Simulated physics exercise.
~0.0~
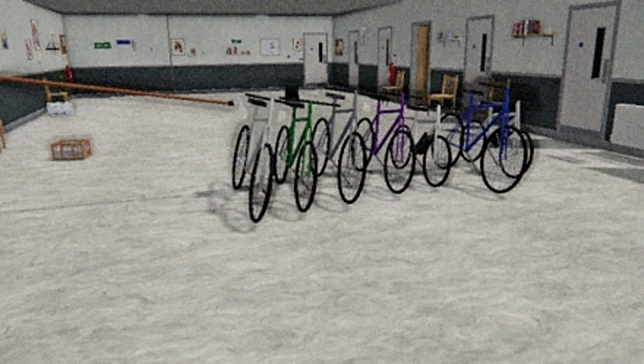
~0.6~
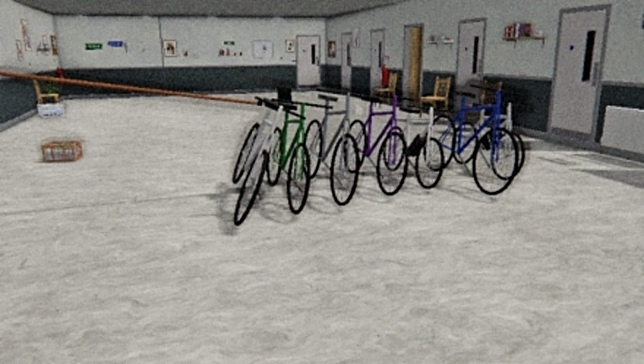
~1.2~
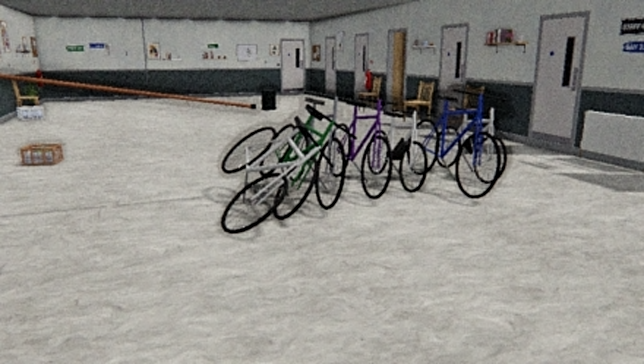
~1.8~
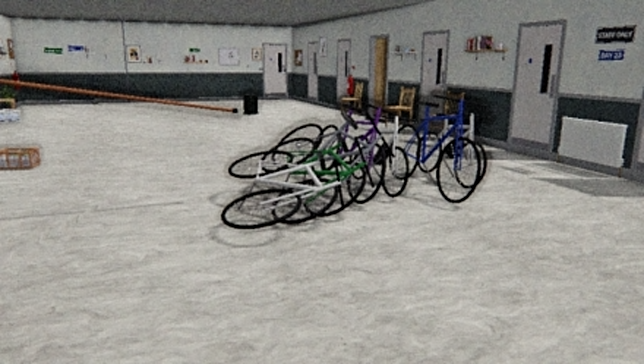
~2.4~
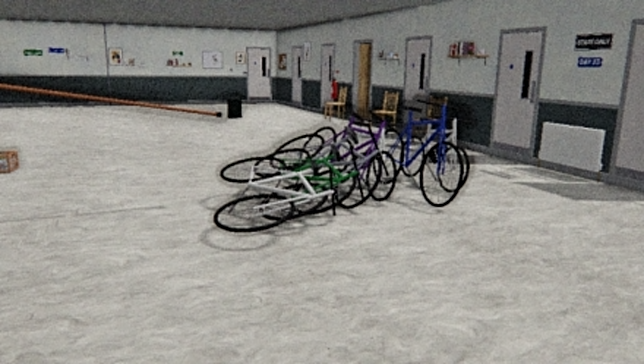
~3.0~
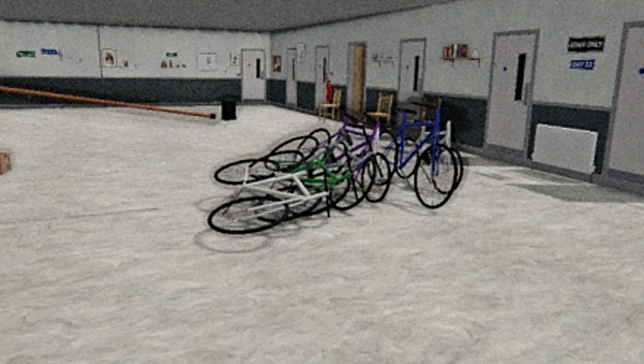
In a pale-floored hall lined with doors, a white bicycle at the left end of a parked row tipped over and knocked the green one and its neighbours rightward, until the purple bicycle leaned over too, while the blue one stayed standing.
